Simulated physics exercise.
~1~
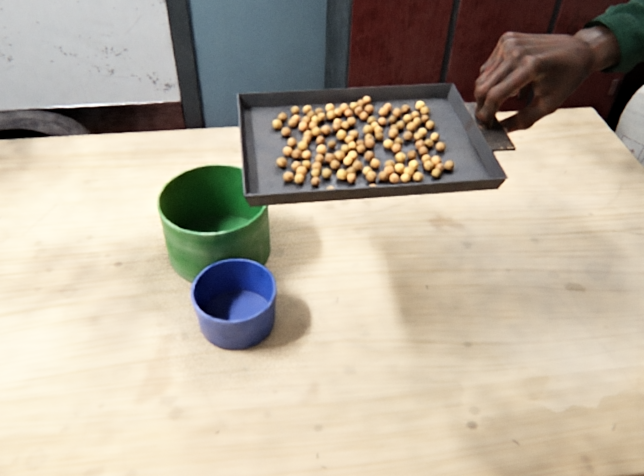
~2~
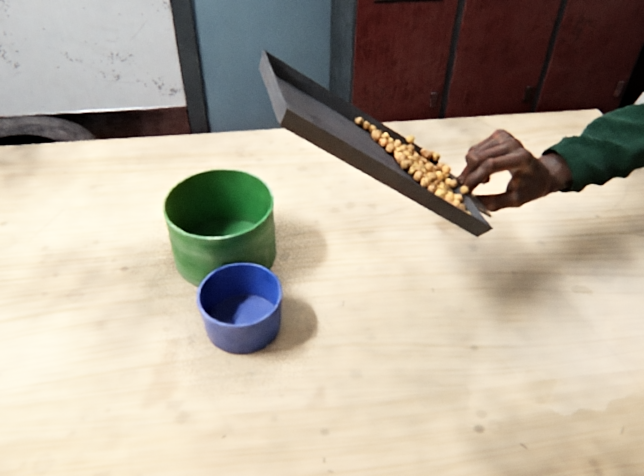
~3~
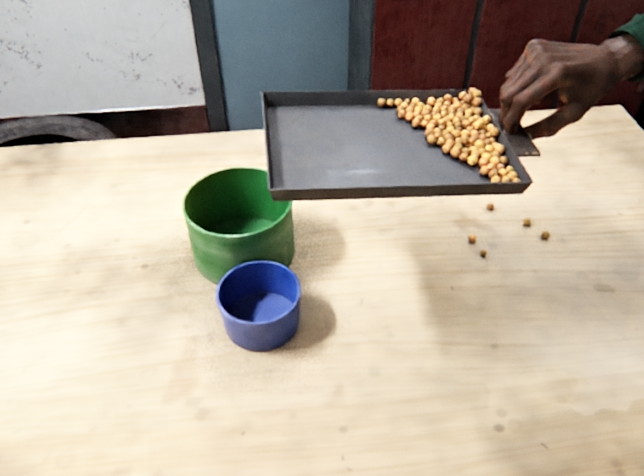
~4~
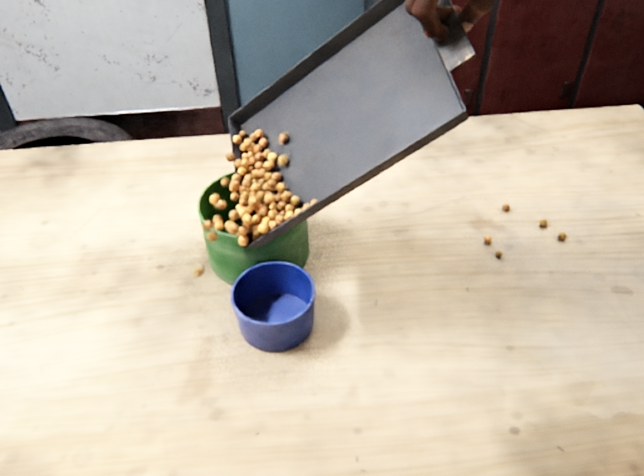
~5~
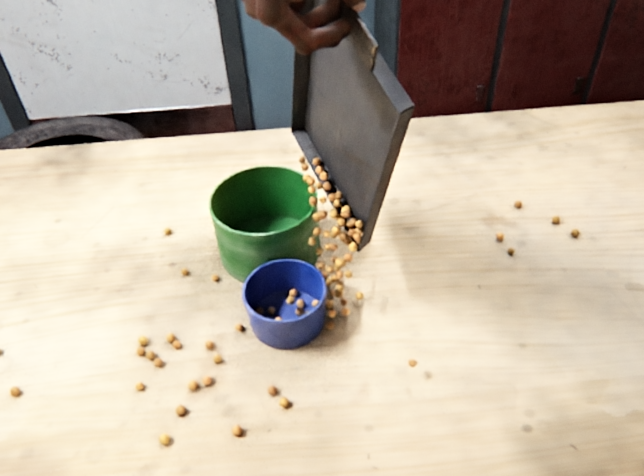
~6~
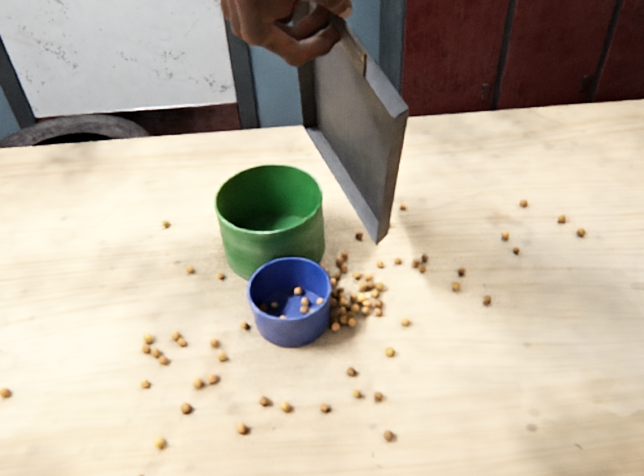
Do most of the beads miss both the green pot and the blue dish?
Yes, most of the beads end up scattered on the table, with only a small share inside the blue dish and the green pot.
Hand tilting a dark tray of wooden beads right, levelling it, then tipping them left, most scattering outside the two containers.
